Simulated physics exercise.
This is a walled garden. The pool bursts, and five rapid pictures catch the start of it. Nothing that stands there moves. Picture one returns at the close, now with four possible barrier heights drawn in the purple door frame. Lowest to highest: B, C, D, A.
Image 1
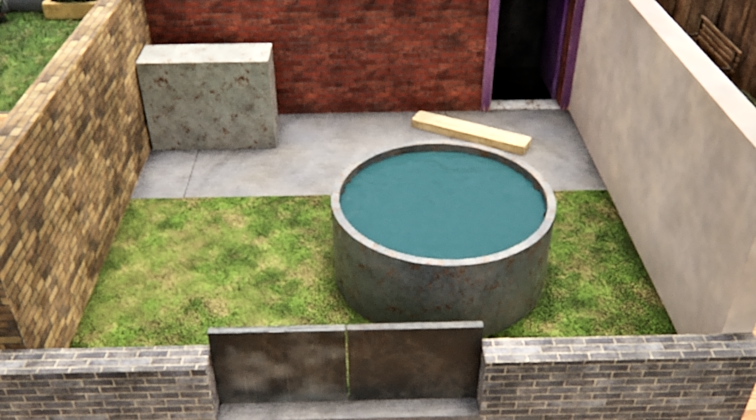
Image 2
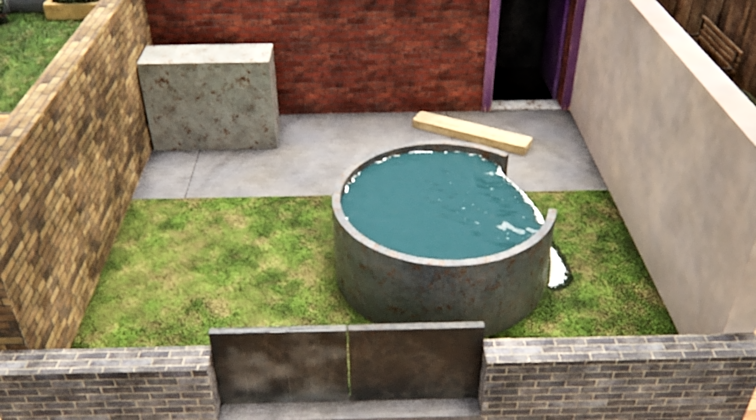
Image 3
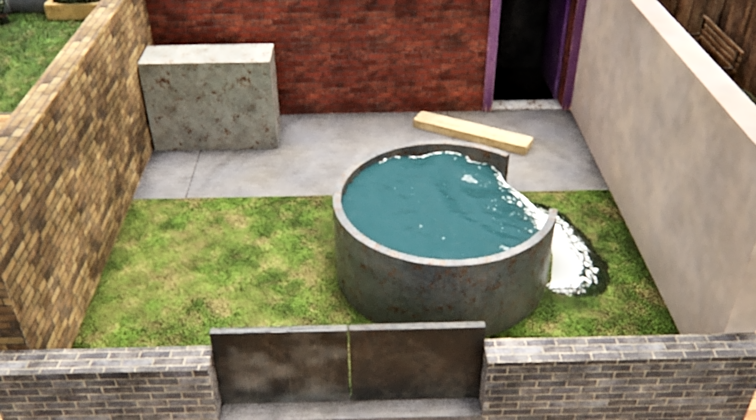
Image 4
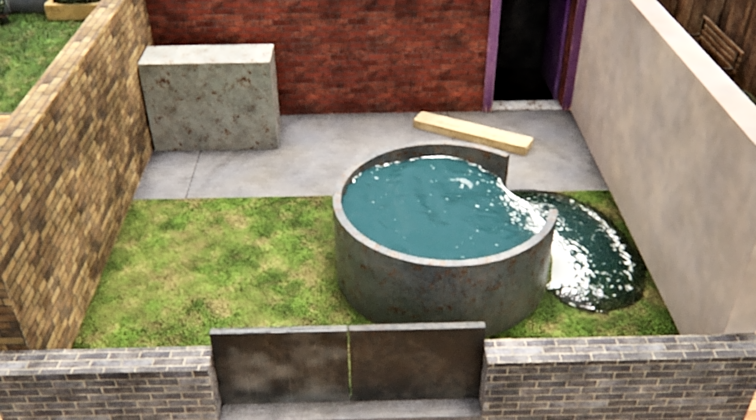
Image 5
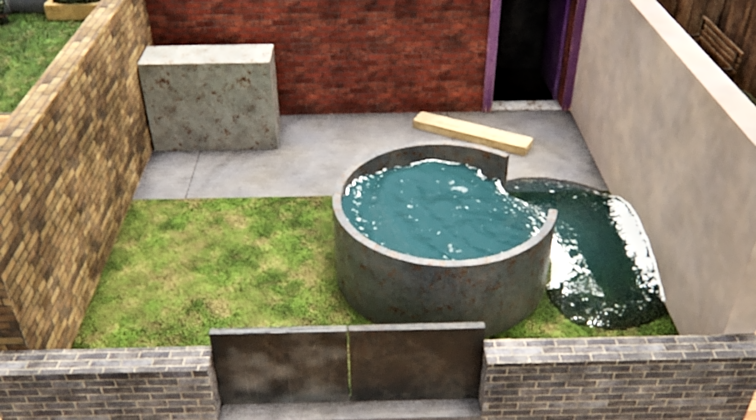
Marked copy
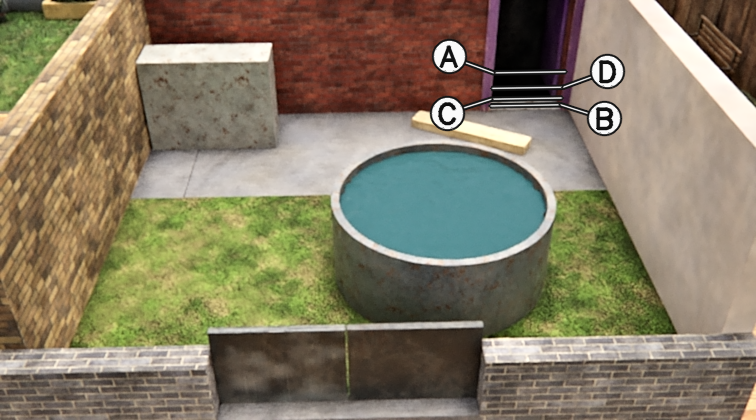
Water in a round grey pool poured out through a gap that opened in its right side, foaming onto the grass and spreading into a widening puddle beside the pale right-hand garden wall.
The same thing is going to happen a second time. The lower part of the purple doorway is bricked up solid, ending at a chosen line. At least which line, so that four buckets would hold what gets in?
Take D.
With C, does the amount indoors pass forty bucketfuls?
No, it does not.
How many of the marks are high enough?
Two.
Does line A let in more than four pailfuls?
No.
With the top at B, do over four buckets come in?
Yes, it does.
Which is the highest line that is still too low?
Here it is line C.
In white, A at (529, 72); B at (525, 105); C at (526, 98); D at (527, 87); from the bottom up B, C, D, A.
If A is chosen, nothing gets over.
If B is chosen, dozens of bucketfuls pour in.
If C is chosen, about 13 bucketfuls get in.
If D is chosen, a bucket or two gets in.
